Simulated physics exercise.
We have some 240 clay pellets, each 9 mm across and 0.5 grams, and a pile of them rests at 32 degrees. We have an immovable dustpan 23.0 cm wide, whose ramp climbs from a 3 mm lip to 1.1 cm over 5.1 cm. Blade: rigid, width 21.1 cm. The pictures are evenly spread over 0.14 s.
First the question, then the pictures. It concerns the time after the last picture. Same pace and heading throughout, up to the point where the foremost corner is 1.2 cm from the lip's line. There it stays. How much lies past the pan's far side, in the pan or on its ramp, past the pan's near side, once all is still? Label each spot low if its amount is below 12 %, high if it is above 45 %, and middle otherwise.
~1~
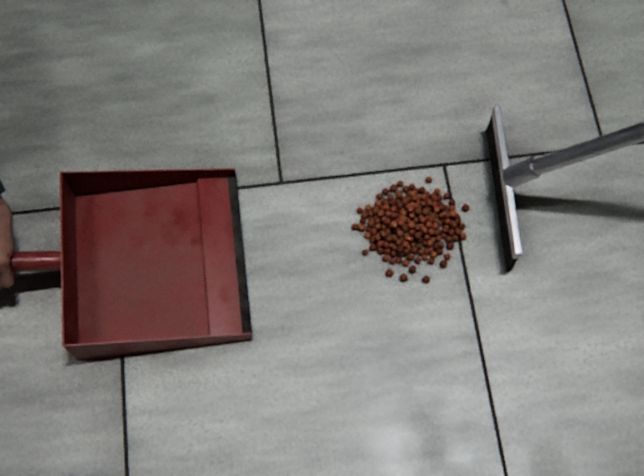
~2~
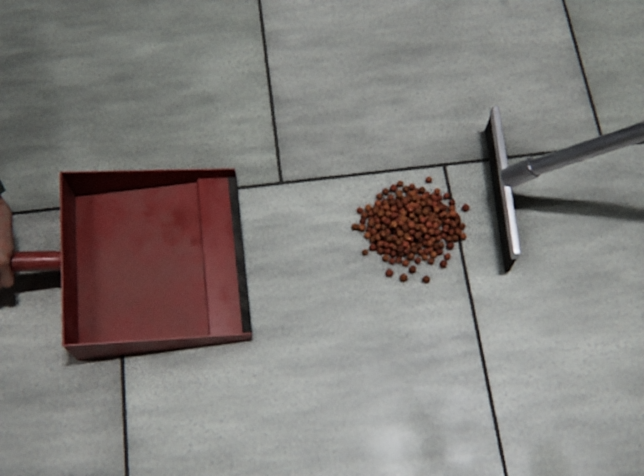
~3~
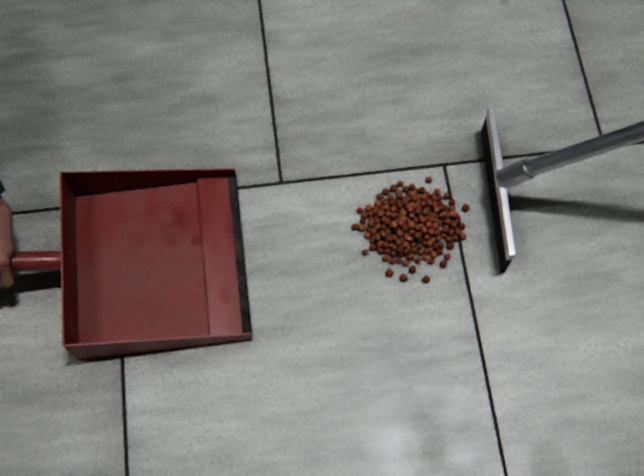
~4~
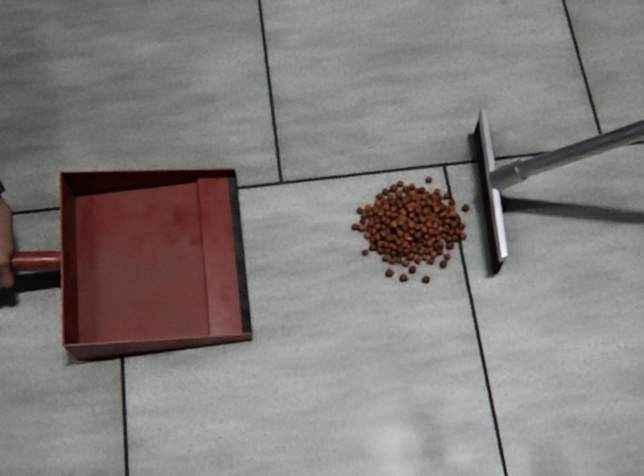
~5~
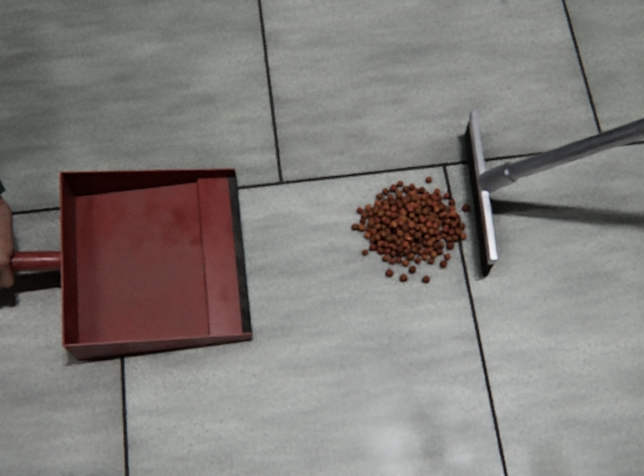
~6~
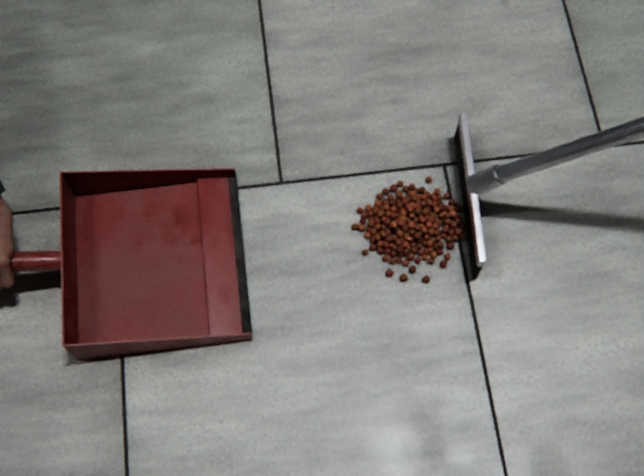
Far side: Low, pan: High, near side: Low.
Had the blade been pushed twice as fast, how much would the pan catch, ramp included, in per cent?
Then some 60 in a hundred.
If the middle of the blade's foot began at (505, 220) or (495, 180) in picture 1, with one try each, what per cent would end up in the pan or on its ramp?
I'd put it near 50 per cent for the first and near 50 per cent for the second.
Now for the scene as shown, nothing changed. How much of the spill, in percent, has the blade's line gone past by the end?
5 %.
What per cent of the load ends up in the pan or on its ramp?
I'd say around 55 percent.
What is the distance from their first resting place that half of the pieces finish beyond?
Somewhere around 24 centimetres.
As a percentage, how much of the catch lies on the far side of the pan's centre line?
Estimate: Close to 50 %.
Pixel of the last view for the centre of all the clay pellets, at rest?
Estimated resting centre: Around (237, 248).
Then, 0.27 s after the last picture, middle of the blade 16 cm from the lip; 0 % over the lip, far side 0 %, near side 0 %.
Then, 0.45 s after the last picture, middle of the blade 7 cm from the lip; 0 % over the lip, far side 5 %, near side 0 %.
Then, 0.75 s after the last picture, middle of the blade 2 cm from the lip; 55 % over the lip, far side 5 %, near side 5 %.
In the end, far side 5 %, pan 55 %, near side 5 %, in front of the lip or behind the blade 35 %.
